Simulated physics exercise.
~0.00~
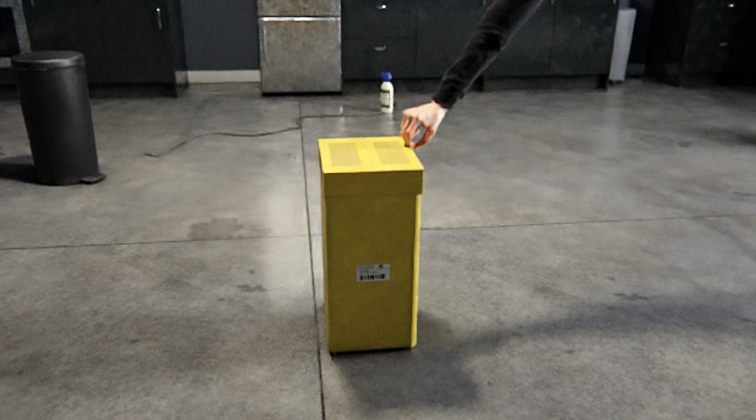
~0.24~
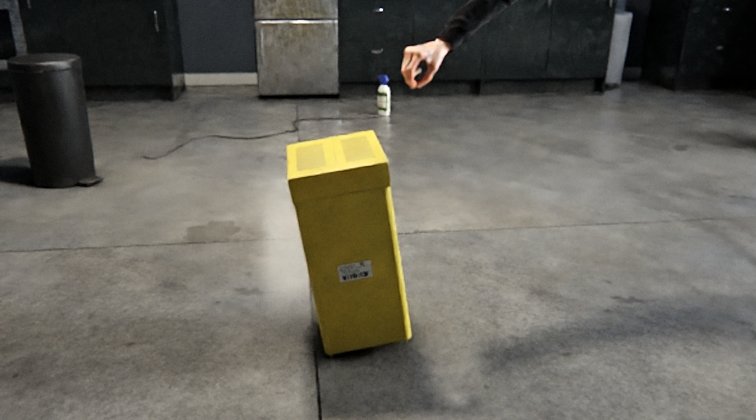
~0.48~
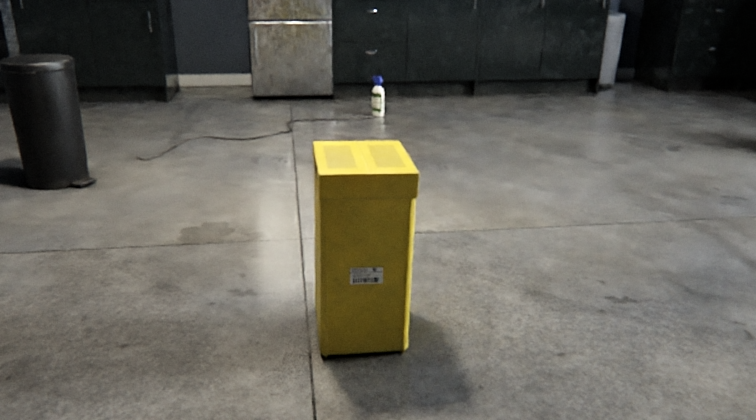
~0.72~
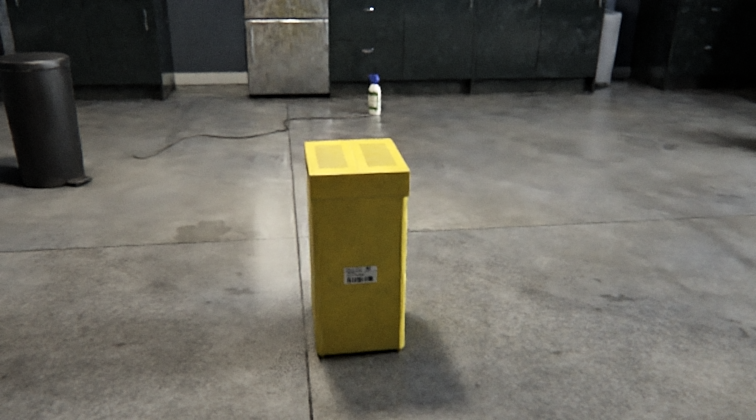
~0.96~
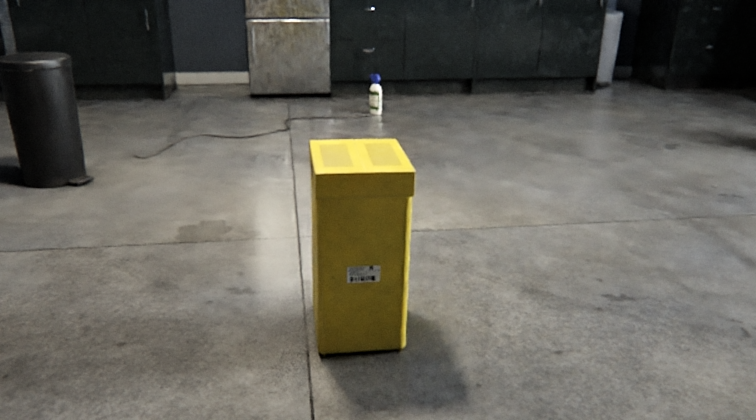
A hand shoving a tall yellow bin on a concrete floor, the bin tipping left, then rocking back and standing upright.
